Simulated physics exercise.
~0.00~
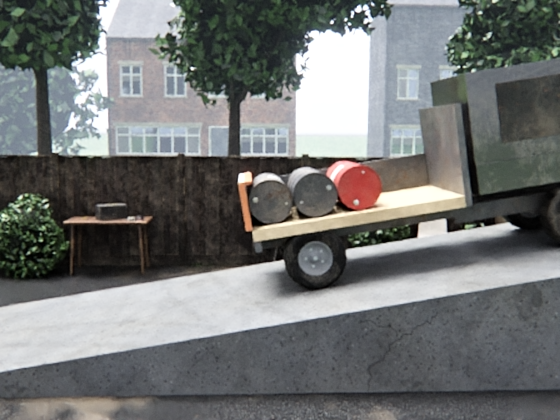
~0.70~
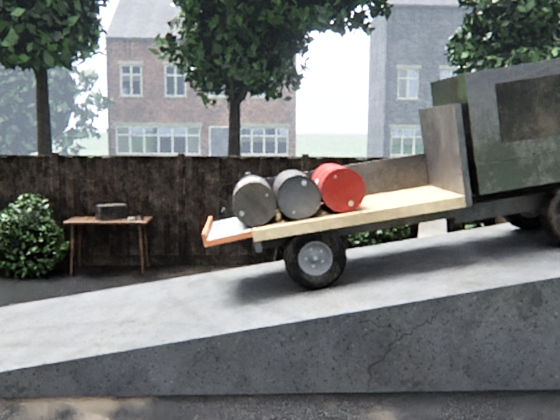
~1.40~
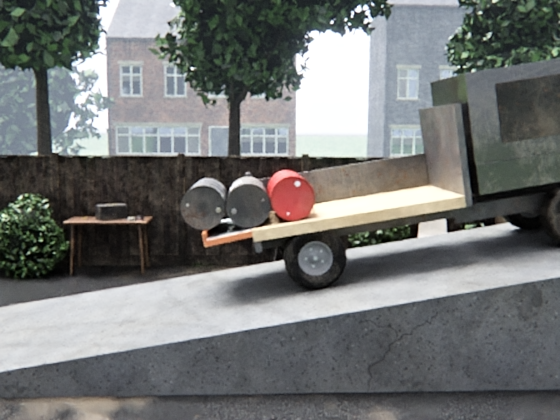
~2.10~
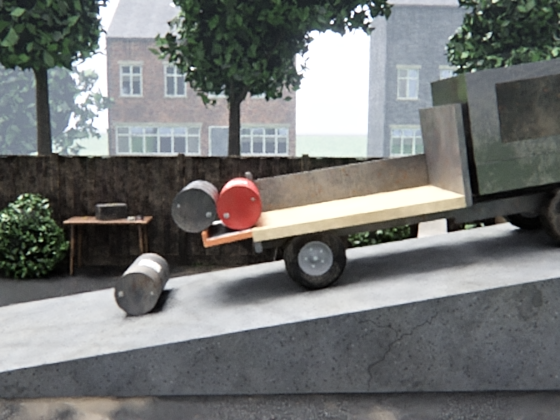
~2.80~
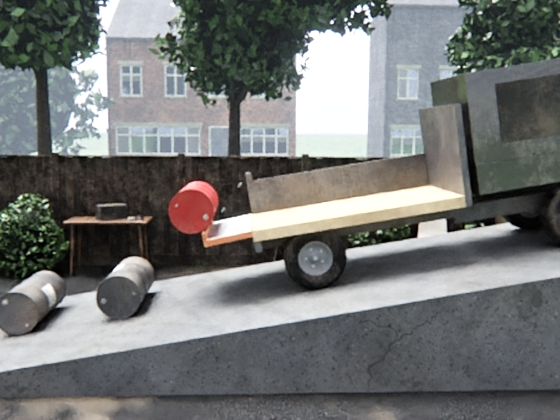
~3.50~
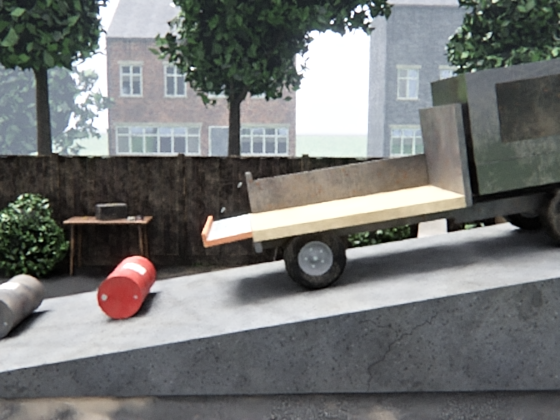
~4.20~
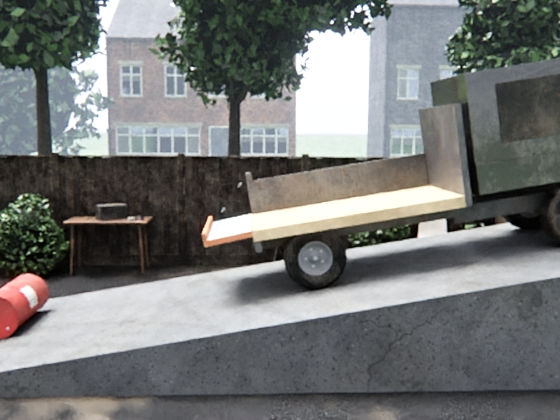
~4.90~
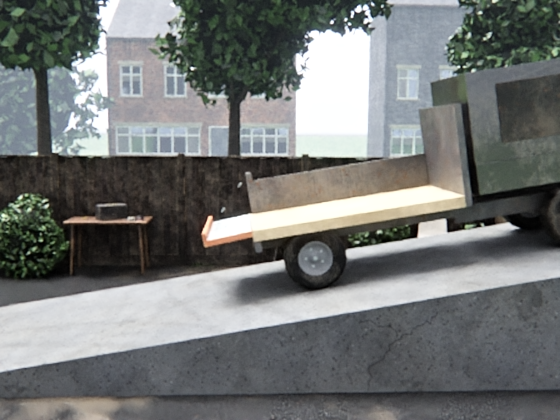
A pick-up stood on a slope with two dark drums and a red one on its bed, and when the tailgate swung down, they rolled off one after another, the red one last, and continued left down the slope out of view.
